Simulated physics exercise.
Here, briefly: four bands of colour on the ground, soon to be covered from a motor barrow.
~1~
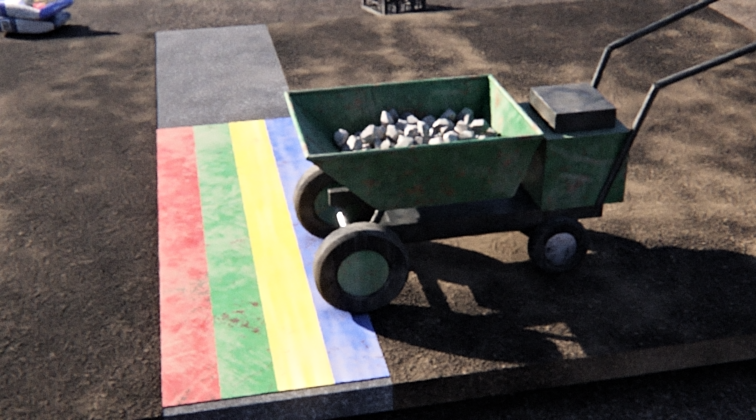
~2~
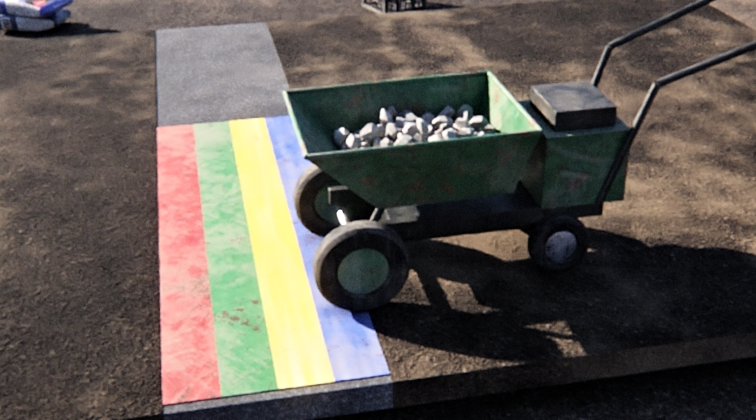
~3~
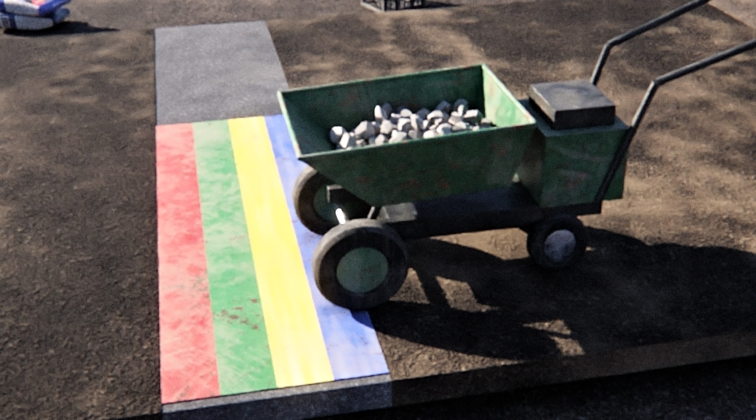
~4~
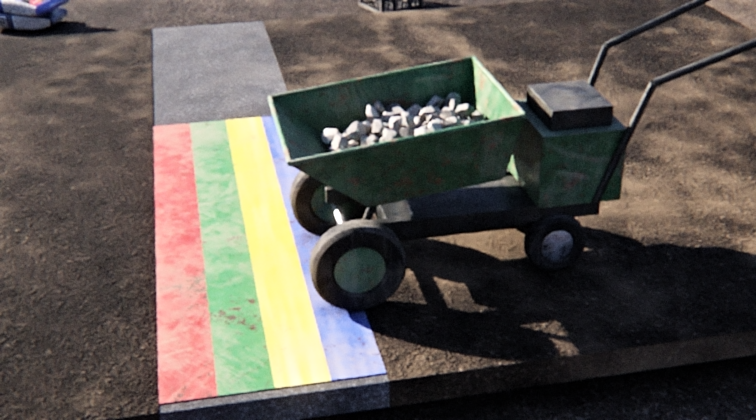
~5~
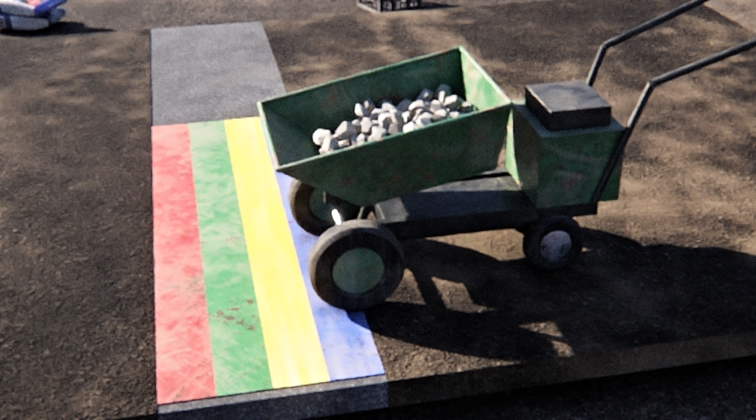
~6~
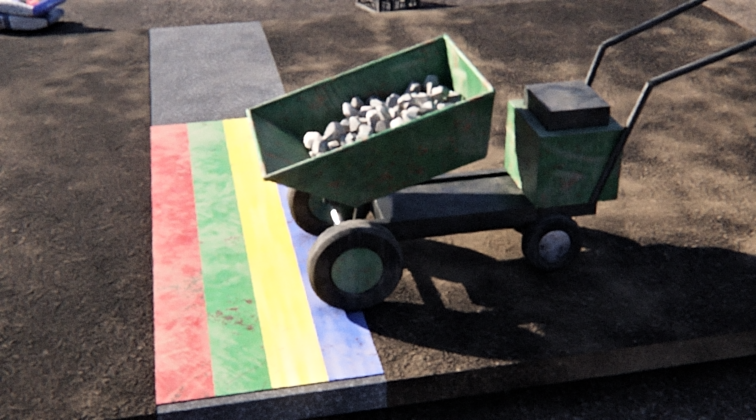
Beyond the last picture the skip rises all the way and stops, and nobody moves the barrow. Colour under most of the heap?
Red.
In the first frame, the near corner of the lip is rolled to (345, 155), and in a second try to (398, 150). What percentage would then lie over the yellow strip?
The first spot gives roughly 0 %; the second gives roughly 30 %.
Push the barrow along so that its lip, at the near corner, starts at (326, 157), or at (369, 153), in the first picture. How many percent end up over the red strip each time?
30 % and 20 %.
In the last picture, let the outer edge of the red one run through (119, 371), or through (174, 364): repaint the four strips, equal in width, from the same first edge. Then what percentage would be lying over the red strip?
40 % and 20 %, near enough.
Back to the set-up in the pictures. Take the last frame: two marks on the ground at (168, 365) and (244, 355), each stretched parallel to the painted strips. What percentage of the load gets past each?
The first comes to 40 %, the second to 80 %.
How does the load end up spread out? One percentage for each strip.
Here's the split: Blue strip gets 0 %, yellow strip 0 %, green strip 5 %, red strip 35 %.
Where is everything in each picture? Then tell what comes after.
In the first frame, lip of the skip at (309, 159), level; top of the load at (424, 145), broken stones; blue strip at (350, 340); yellow strip at (298, 347); green strip at (244, 354); red strip at (189, 361).
In the second frame, lip of the skip at (307, 158), level; top of the load at (423, 142).
In the third frame, lip of the skip at (301, 159), tipped barely; top of the load at (417, 123).
In the fourth frame, lip of the skip at (290, 164), tipped a little; top of the load at (436, 125).
In the fifth frame, lip of the skip at (278, 170), tipped a little; top of the load at (441, 118).
In the sixth frame, lip of the skip at (266, 179), tipped clearly; top of the load at (442, 108); blue strip at (344, 337); yellow strip at (291, 344); green strip at (238, 351); red strip at (183, 358).
Soon, skip tipped steeply; all in the skip.
A while on, skip tipped right over; most in the skip; a small part over the green strip; a small part over the red strip.
Towards the end, skip tipped right over; about a quarter in the skip; a small part over the green strip; about a third over the red strip; about a third off the paint.
Finally, skip tipped right over; about a quarter in the skip; none over the blue strip; none over the yellow strip; a small part over the green strip; about a third over the red strip; about a third off the paint.
